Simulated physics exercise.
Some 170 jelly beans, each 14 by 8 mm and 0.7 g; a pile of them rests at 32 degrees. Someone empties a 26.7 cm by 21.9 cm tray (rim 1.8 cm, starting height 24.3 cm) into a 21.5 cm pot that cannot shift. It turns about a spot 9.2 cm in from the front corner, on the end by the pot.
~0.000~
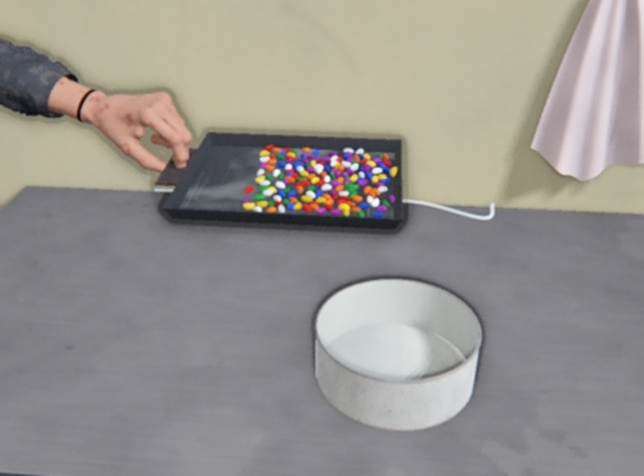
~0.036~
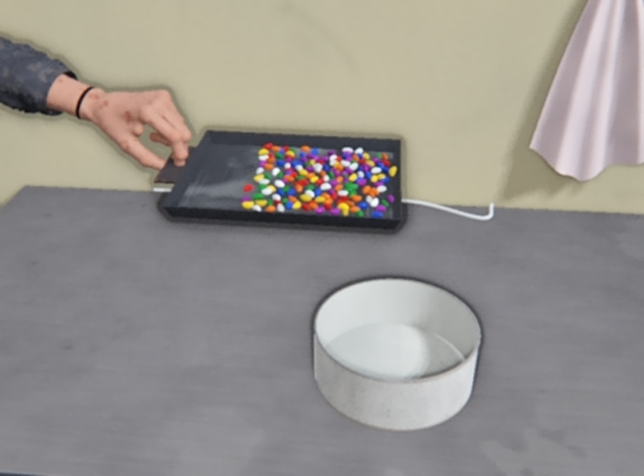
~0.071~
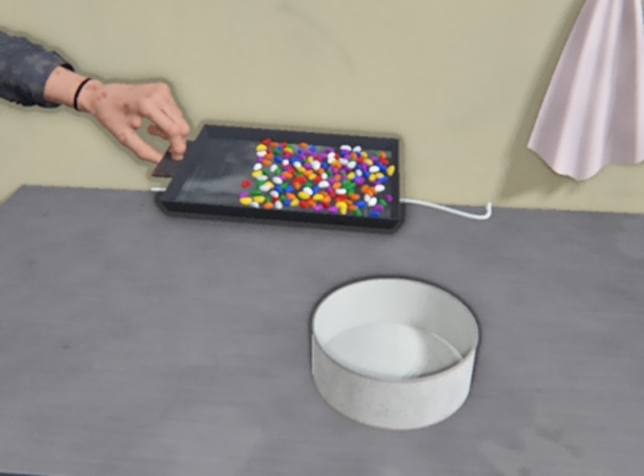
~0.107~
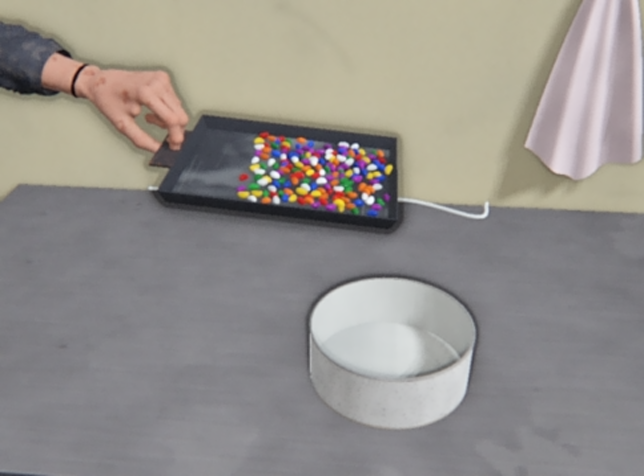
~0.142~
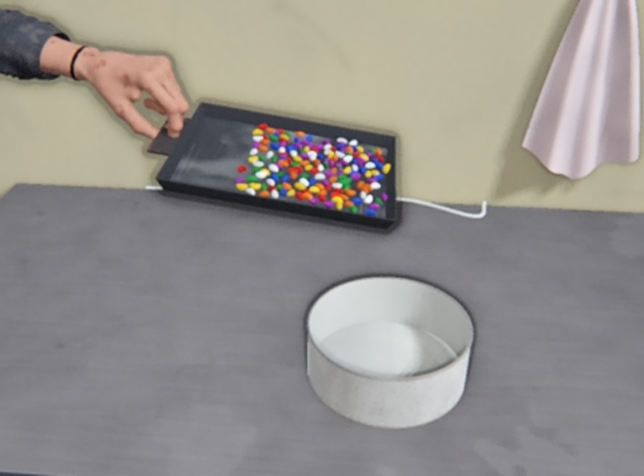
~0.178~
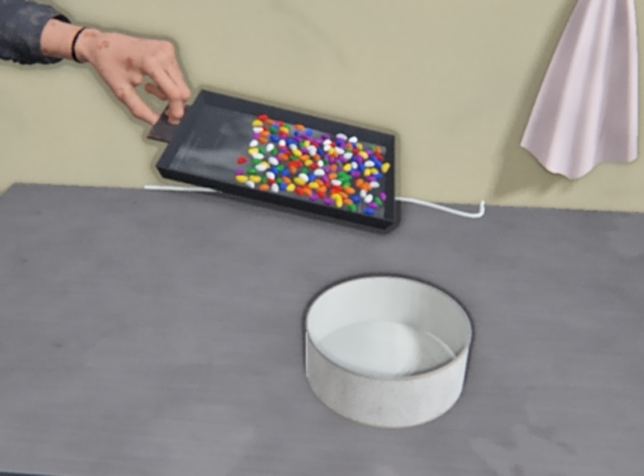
A black tray of many-coloured jelly beans tilts slowly, its left end raised by a hand in a dark sleeve and black wristband while its right front corner stays low. It sits above a grey tabletop against a pale yellowish wall, seen from slightly above, with the view drifting very slightly. A round white pot stands in front, a white cord lies behind, and pale pink cloth hangs at right.
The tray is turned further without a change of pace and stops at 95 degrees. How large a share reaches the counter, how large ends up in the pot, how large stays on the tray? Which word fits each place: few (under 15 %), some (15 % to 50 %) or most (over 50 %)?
Counter gets some; pot gets most; tray gets few.
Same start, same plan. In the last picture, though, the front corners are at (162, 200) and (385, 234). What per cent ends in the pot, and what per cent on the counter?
Pot 90; counter 10.
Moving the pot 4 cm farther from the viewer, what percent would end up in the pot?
Then about 85 per cent.
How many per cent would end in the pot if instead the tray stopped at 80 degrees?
75 per cent.
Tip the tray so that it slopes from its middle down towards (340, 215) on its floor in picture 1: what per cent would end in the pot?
Estimate: Some 100 per cent.
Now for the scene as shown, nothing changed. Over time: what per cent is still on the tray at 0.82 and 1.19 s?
In order, 50 and 0.
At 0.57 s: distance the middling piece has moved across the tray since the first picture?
By then it sits near 7 cm from where it began.
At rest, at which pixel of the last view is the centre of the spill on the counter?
Somewhere around (485, 323), I'd say.
Then, at 0.57 s, tilt 53 degrees; the tray holds 100 %, the pot 0 %.
After 0.82 s, tilt 79 degrees; the tray holds 50 %, the pot 15 %.
After 1.19 s, tilt 95 degrees; the tray holds 0 %, the pot 75 %.
By 2.5 s all is still; counter 25 %, pot 75 %, tray 0 %.
